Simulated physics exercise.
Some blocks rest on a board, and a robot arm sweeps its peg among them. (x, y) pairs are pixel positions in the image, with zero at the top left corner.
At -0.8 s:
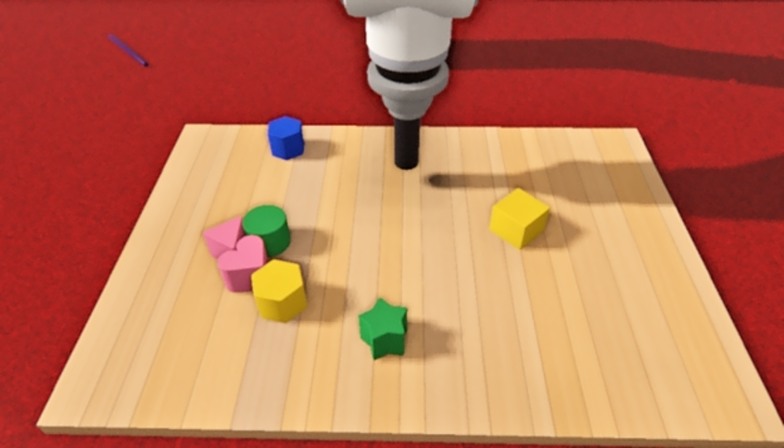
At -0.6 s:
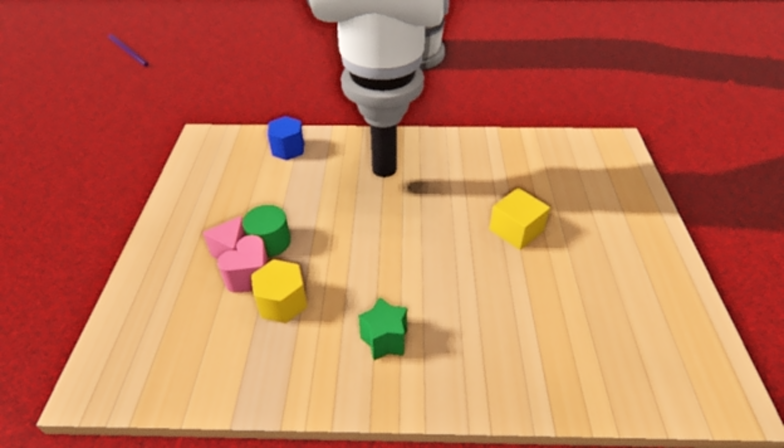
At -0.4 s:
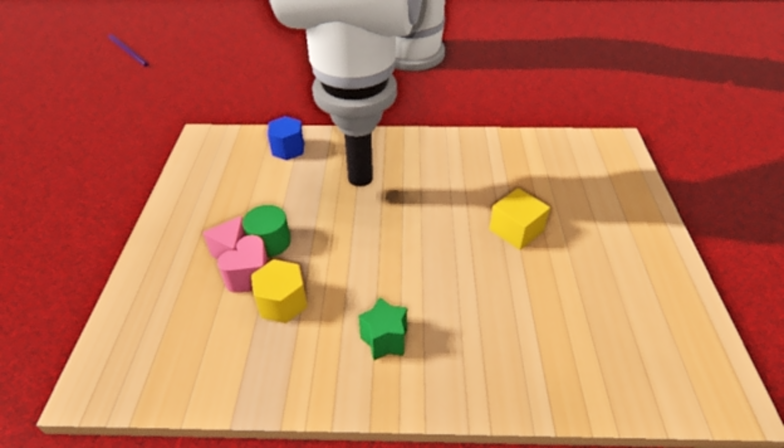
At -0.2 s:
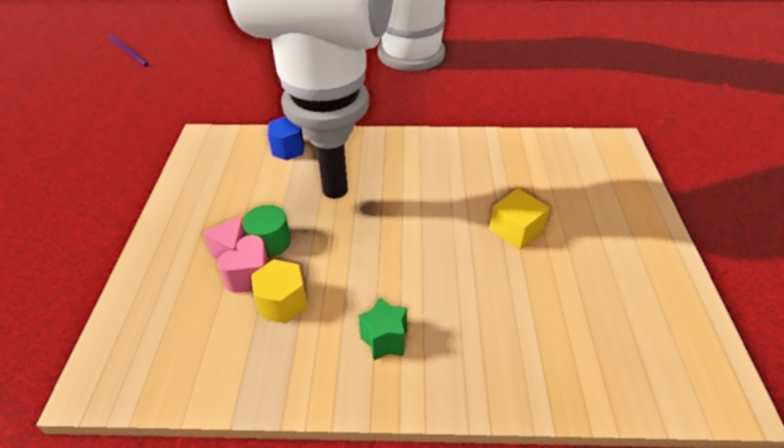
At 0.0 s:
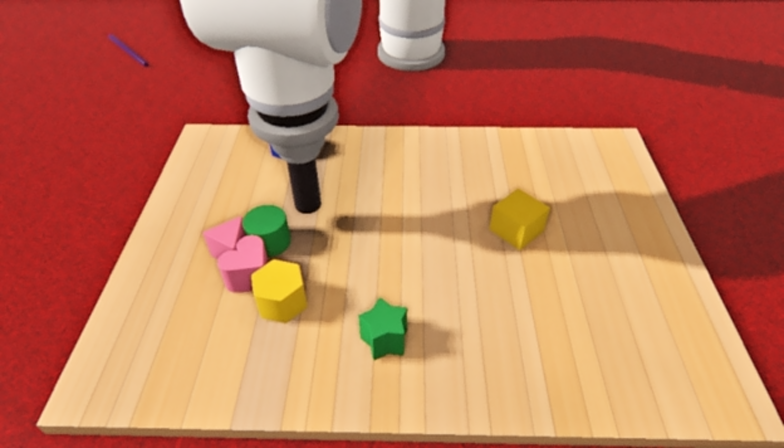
A white robot arm with a black peg reaches over a light wooden board on a red surface, seen from above at an angle by a still camera. Pink, green and yellow blocks cluster at left, with a blue block behind, a green star near the front and a yellow block at right. The peg glides left and slightly forward toward the cluster, touching nothing, while the arm passes in front of the blue block.
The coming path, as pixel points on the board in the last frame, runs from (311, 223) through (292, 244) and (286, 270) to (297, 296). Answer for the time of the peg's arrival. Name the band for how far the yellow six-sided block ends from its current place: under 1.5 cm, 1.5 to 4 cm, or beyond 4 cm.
Once the path is done, the yellow six-sided block lies 1.5 to 4 cm from its present place.
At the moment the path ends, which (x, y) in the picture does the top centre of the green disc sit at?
It should be at about (246, 229).
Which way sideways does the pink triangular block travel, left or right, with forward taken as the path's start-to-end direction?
Over to the right.
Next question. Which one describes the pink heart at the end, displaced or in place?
Here the pink heart moves off its spot.
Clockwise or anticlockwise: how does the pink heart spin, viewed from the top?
The twist is anticlockwise.
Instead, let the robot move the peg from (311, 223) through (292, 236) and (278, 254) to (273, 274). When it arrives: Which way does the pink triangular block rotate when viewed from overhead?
It twists anticlockwise.
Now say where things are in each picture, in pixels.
Tip of the peg (407, 163), middles of tops, pink triangular block (226, 232), pink heart (244, 254), green disc (264, 219), yellow six-sided block (277, 279), in the first picture.
Peg (385, 170), nothing pushed, in the second picture.
Peg (361, 179), nothing pushed, in the third picture.
Peg (335, 191), nothing pushed, in the fourth picture.
Peg (308, 205), pink triangular block (226, 232), pink heart (244, 254), green disc (264, 219), yellow six-sided block (277, 279), in the fifth picture.
On the path given first. One third of the way, peg (288, 227); pink triangular block (215, 232); pink heart (236, 261), turned 25° anticlockwise; green disc (250, 226).
Two thirds of the way, peg (282, 253); pink triangular block (211, 232); pink heart (232, 263), turned 40° anticlockwise; green disc (246, 229).
At the end, peg (293, 279); pink triangular block (211, 232); pink heart (232, 263), turned 40° anticlockwise; green disc (246, 229); yellow six-sided block (277, 305).
